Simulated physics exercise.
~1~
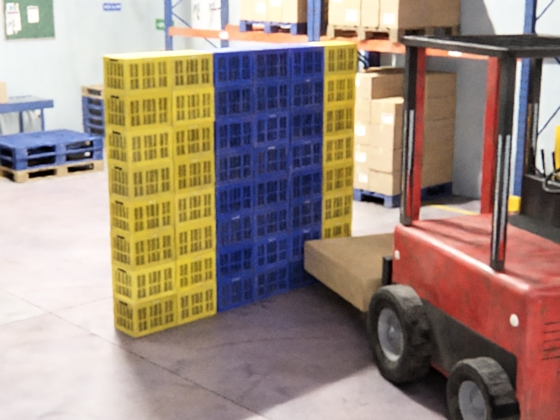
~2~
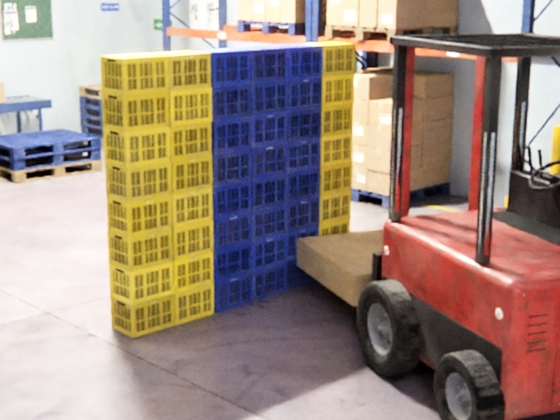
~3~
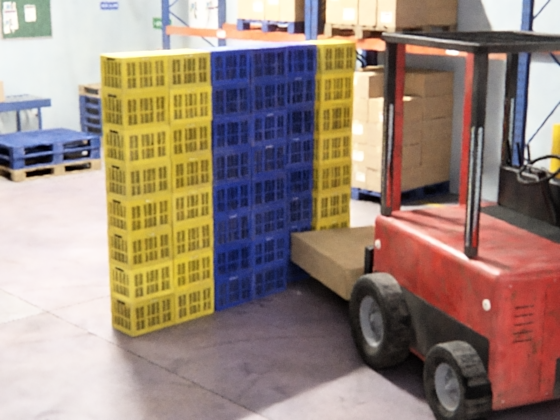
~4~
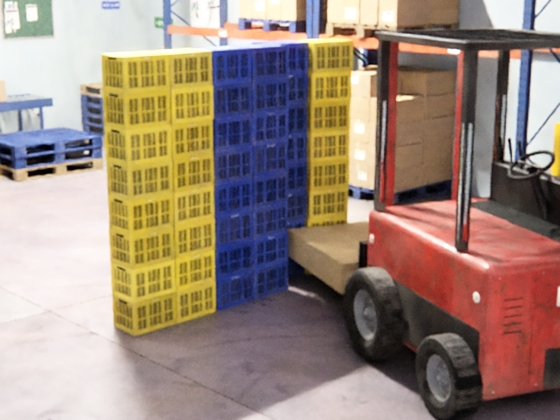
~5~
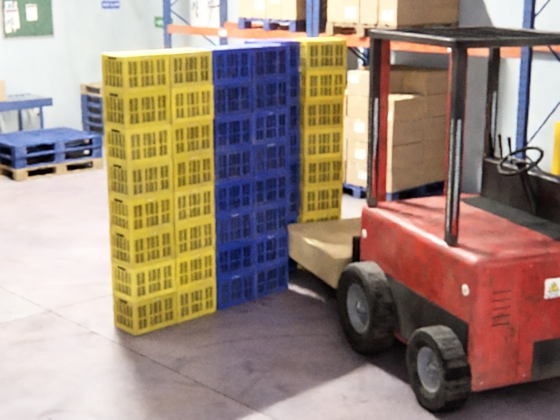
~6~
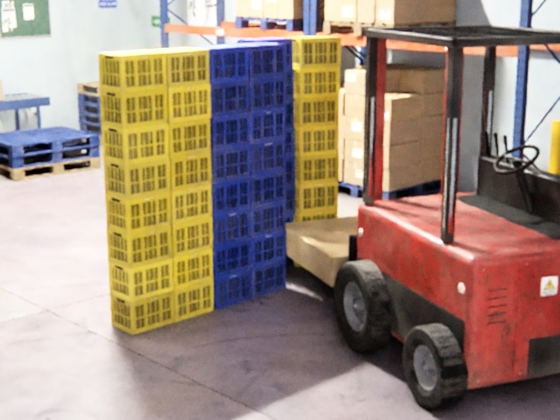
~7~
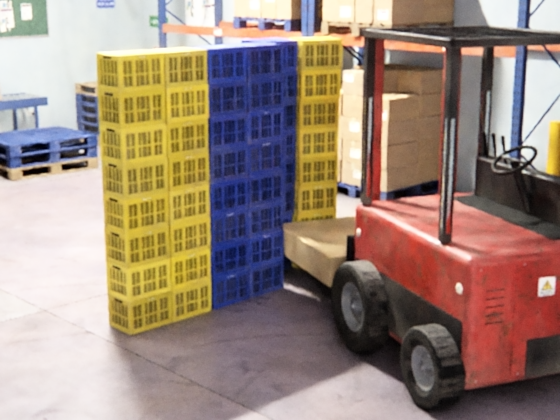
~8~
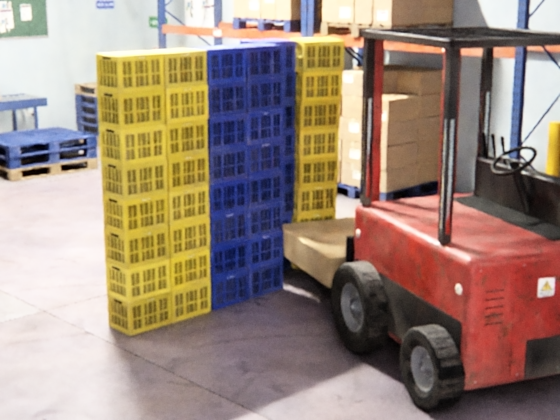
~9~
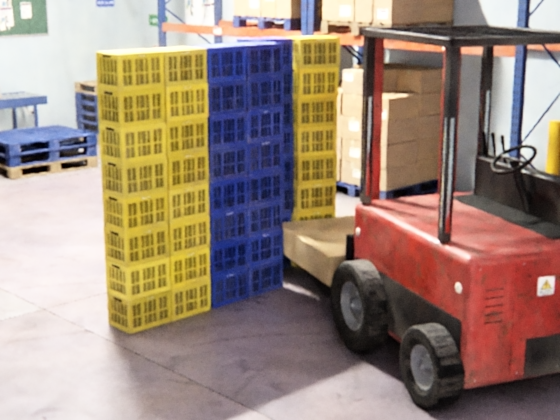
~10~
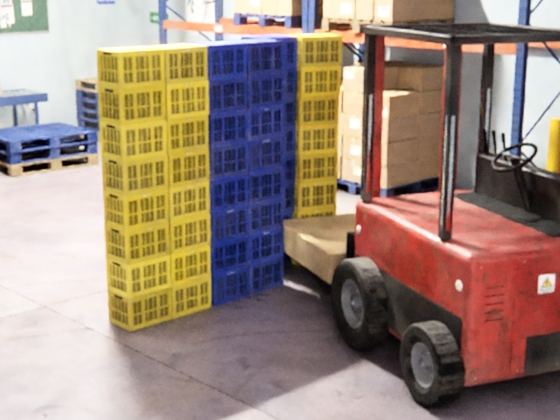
A wall of yellow and blue crates stood in a warehouse as a red forklift moved left and pushed a brown box into its right side, shifting part of the blue section before stopping, with every crate still stacked.
